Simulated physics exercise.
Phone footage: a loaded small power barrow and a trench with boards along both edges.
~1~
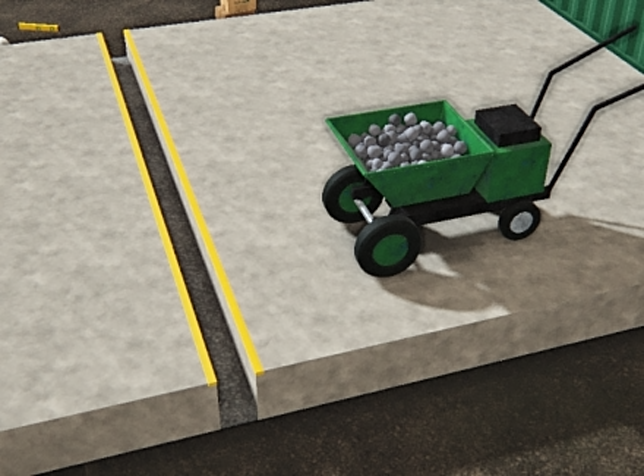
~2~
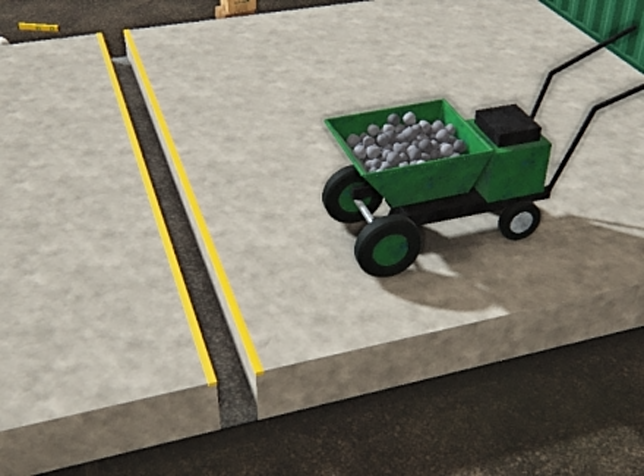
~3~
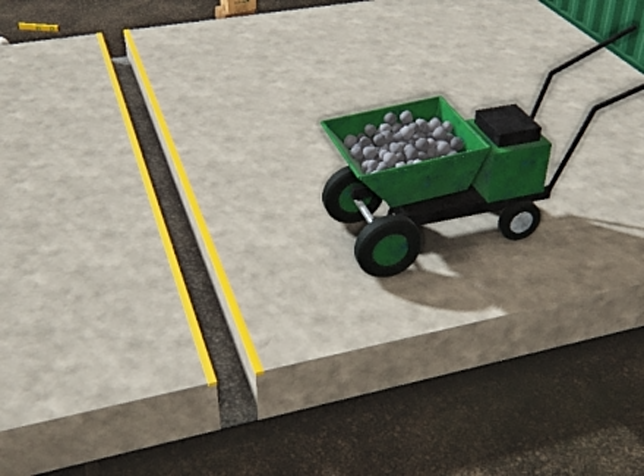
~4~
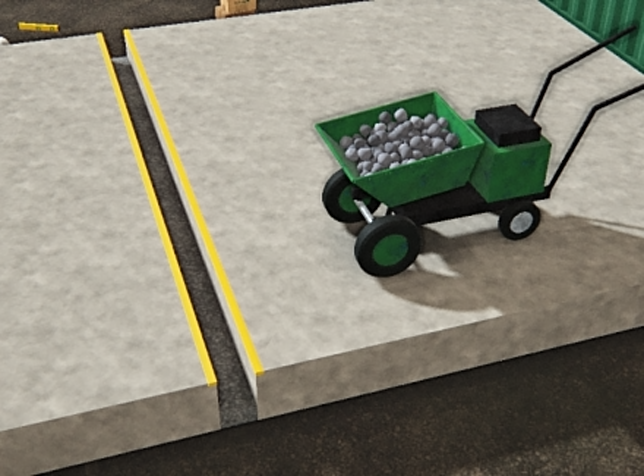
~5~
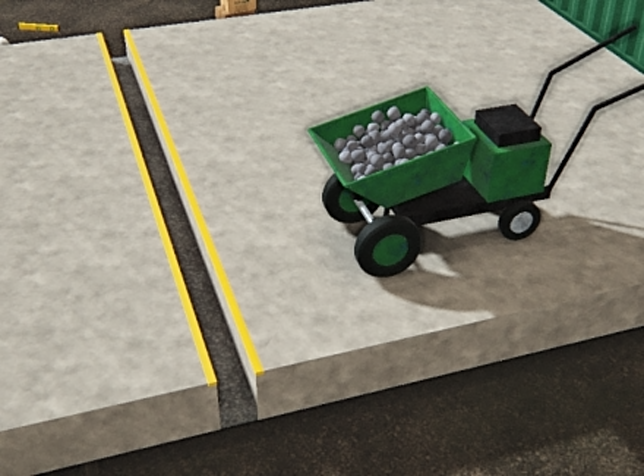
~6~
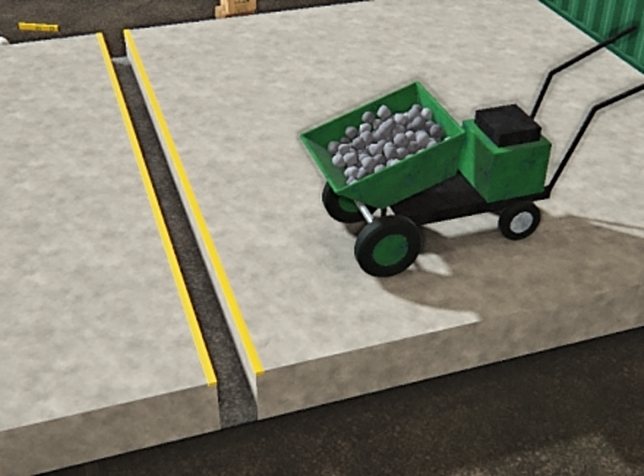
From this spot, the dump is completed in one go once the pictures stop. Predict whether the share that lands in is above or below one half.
The share that lands in is below one half.
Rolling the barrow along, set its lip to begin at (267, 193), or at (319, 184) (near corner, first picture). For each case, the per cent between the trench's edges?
Roughly 20 per cent first, then roughly 80 per cent.
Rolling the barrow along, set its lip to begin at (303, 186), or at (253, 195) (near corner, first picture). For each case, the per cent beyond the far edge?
Some 20 % then some 90 %.
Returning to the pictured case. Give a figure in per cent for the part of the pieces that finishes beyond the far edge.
Roughly 0 in a hundred.
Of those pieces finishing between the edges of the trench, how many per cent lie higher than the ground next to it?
About 0 %.
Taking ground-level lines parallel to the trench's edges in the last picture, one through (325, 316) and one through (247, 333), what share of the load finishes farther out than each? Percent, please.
90 % and 30 %.
Just after the last frame, skip tipped steeply; every one in the skip.
A moment on, skip tipped steeply; the larger part in the skip; about a tenth short of the trench; just a few falling.
Further on, skip tipped right over; roughly a quarter in the skip; roughly two thirds short of the trench; roughly a quarter in or heaped over the trench.
When it is over, skip tipped right over; about a tenth in the skip; roughly two thirds short of the trench; roughly a quarter in or heaped over the trench; not one beyond it.
